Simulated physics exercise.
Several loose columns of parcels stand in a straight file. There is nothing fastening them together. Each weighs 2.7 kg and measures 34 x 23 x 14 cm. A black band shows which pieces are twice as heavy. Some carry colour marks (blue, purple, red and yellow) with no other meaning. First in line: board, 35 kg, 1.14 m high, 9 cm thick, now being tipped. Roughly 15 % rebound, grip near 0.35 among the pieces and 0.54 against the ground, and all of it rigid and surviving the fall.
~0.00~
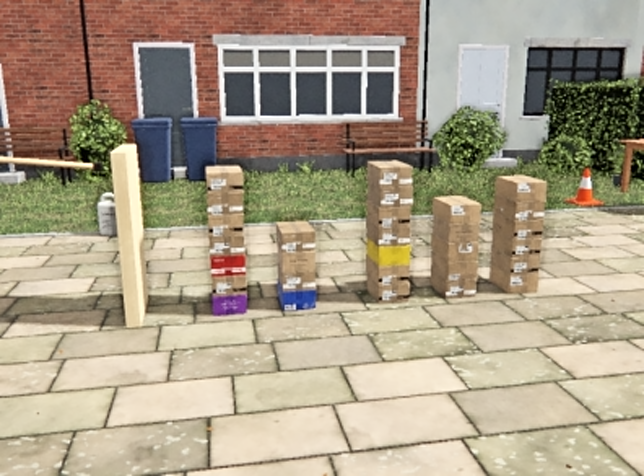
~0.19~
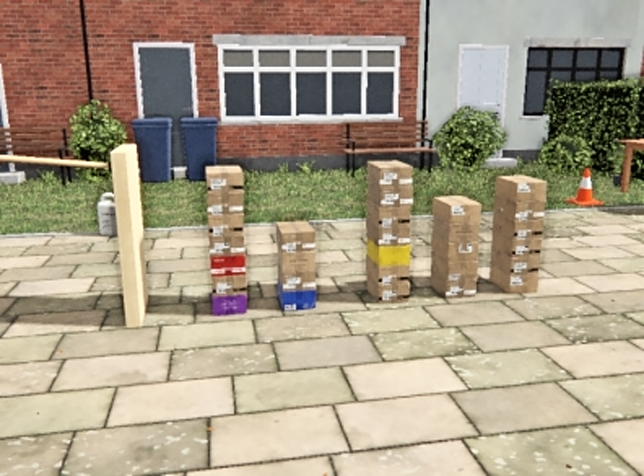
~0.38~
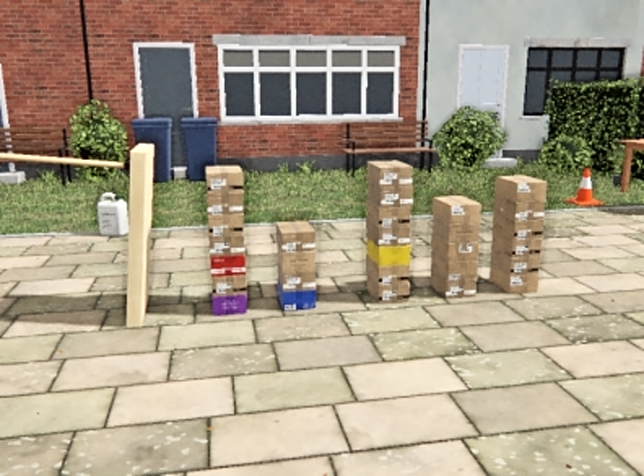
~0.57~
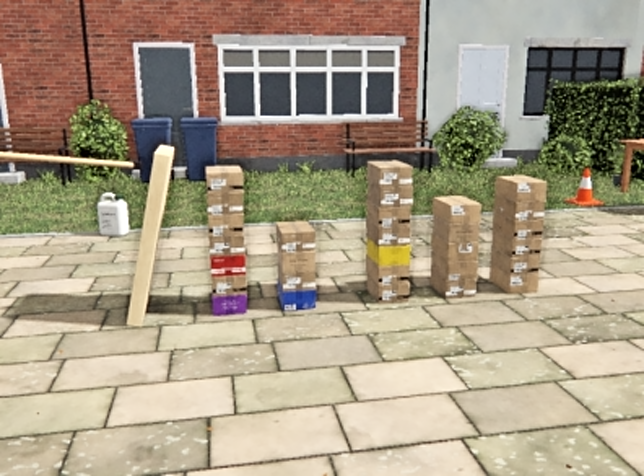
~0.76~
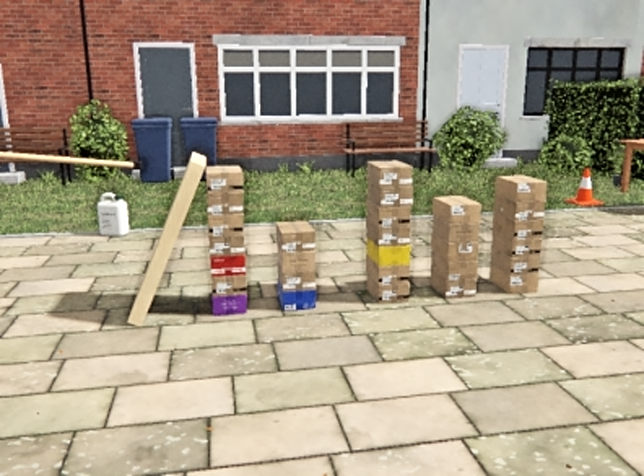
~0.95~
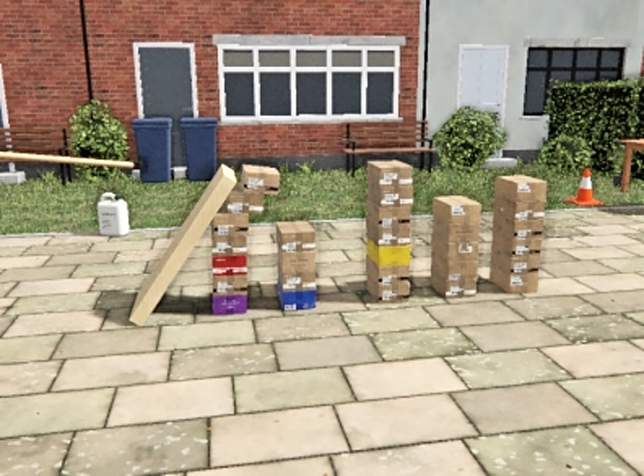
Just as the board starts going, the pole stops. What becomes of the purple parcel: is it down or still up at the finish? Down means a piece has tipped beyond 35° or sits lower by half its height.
It is still up.
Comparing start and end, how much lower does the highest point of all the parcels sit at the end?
It sits roughly 42 centimetres lower.
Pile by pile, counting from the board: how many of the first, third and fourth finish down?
Counting each pile, first comes to 6, third to 6, fourth to 4.
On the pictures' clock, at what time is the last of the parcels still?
About 4.0 s.
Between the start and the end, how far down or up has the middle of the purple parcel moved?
Lower by close to 0 cm.
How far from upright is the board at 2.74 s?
Lean: Approx. 70 degrees.
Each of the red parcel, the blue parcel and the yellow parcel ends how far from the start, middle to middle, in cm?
Start to finish, close to red 35, blue 0, yellow 40 centimetres.
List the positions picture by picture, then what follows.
In the first frame (places mark the middle of the side facing us), pole end (96, 167) 10 cm short, board 0° from upright; purple parcel (230, 305); red parcel (228, 266); blue parcel (300, 301); the rest undisturbed.
Pole end (111, 167) 5 mm short, board 0° from upright; purple parcel (230, 305), in the second frame.
Pole end (127, 166) 9 cm in, board 6° from upright; purple parcel (230, 305); the rest undisturbed, in the third frame.
Pole end (136, 166) 15 cm in, stopped, board 13° from upright; purple parcel (230, 305); the rest undisturbed, in the fourth frame.
Pole end (136, 166) 15 cm in, stopped, board 24° from upright; purple parcel (230, 305); the rest undisturbed, in the fifth frame.
Pole end (136, 166) 15 cm in, stopped, board 35° from upright; purple parcel (230, 305); red parcel (230, 266); yellow parcel (395, 256); steepest lean 8°, the parcel at (262, 183); 4 disturbed, none down, in the sixth frame.
After 1.46 s, board 66° from upright; 7 of the 29 parcels down; purple parcel unmoved; red parcel leaning 65°, 11 cm lower.
After 2.74 s, board 68° from upright; 18 of the 29 parcels down; purple parcel unmoved; yellow parcel on its side.
At rest (4.1 s), board 68° from upright; 24 of the 29 parcels down; purple parcel unmoved; yellow parcel on its side; red parcel leaning 65°, 11 cm lower. As the last picture would show them, middles, purple parcel near (229, 297), yellow parcel near (431, 278).
